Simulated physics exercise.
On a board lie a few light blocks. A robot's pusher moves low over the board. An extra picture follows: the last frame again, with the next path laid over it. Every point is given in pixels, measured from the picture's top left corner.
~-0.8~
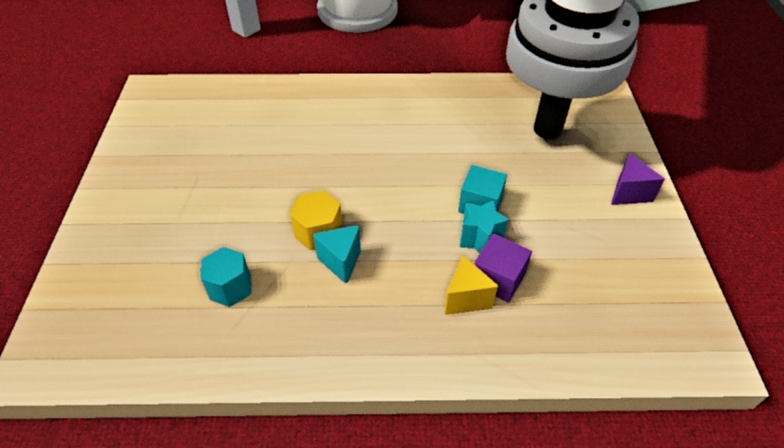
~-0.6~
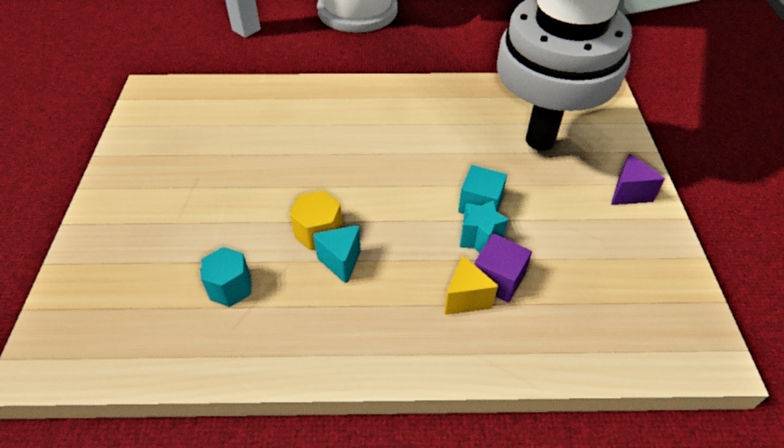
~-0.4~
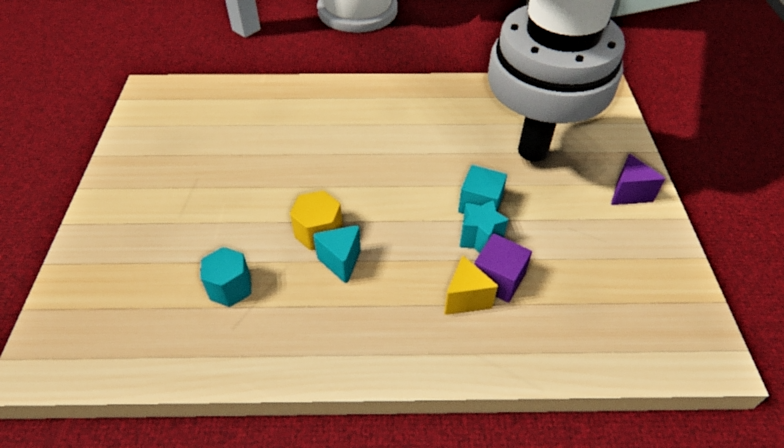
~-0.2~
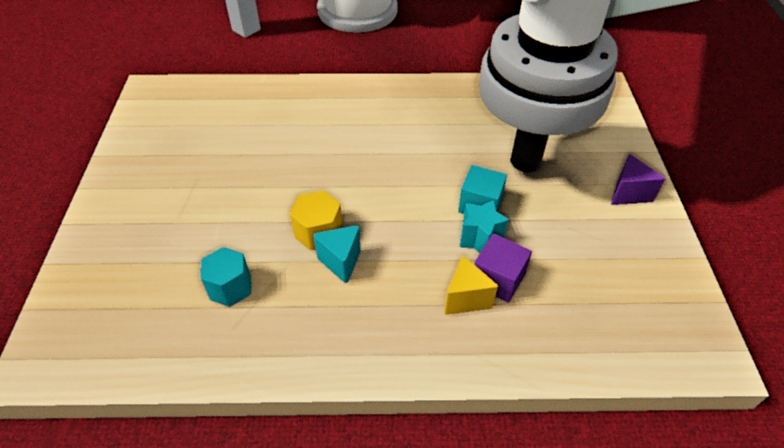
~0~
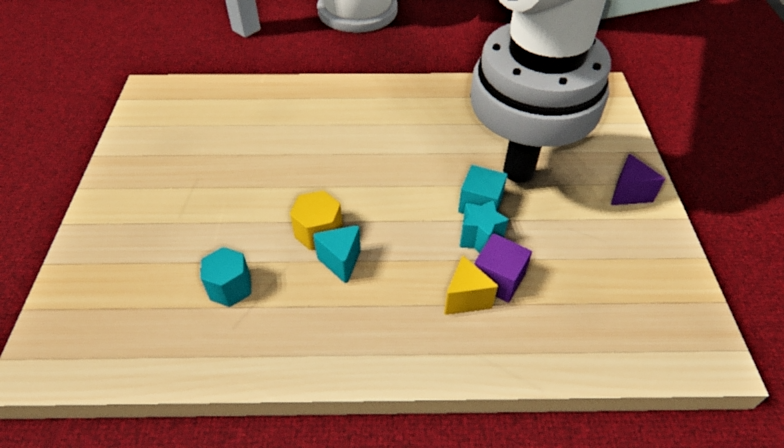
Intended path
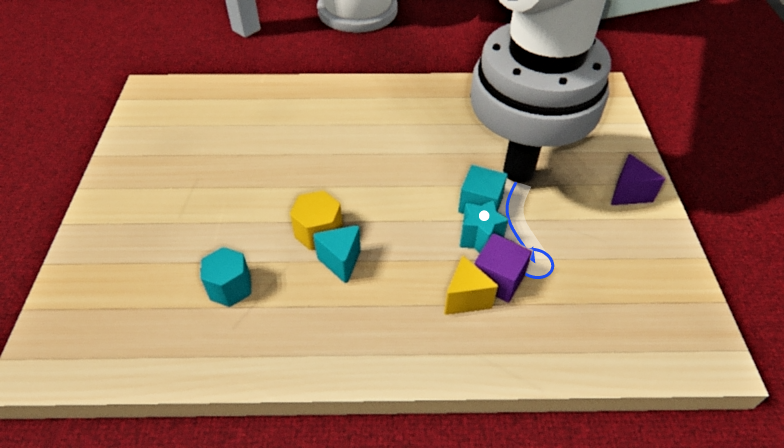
Robot arm's black-tipped pusher moving slowly down and left over a wooden board toward a turquoise block, all the blocks staying still.
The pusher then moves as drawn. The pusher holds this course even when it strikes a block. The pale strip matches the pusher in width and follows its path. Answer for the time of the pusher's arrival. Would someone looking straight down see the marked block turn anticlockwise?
Yes, that is how it ends up.
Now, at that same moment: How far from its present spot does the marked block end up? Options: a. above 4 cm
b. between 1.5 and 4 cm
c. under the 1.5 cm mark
b (between 1.5 and 4 cm)
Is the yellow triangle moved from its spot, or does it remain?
That block stands still.
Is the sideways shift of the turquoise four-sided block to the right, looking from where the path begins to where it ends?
Yes, I think so.
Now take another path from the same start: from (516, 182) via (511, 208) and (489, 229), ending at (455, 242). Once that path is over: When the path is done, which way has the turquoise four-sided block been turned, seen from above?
The sense of turning is clockwise.
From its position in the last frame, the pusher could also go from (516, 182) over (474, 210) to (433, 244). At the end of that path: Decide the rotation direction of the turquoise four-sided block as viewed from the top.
Clockwise.
Drawn move, from (516, 182) over (507, 206) and (516, 234) to (535, 263); the dot is on the turquoise star block.
What follows on the original path. One third of the way, pusher (509, 197); turquoise star block (471, 225), turned 25° anticlockwise; turquoise four-sided block (474, 188), turned 35° clockwise.
Two thirds of the way, pusher (518, 225); turquoise star block (469, 226), turned 35° anticlockwise; turquoise four-sided block (474, 191), turned 55° clockwise.
At the end, pusher (538, 254); yellow triangle still; turquoise star block (469, 226), turned 35° anticlockwise; turquoise four-sided block (474, 191), turned 55° clockwise; purple four-sided block still.
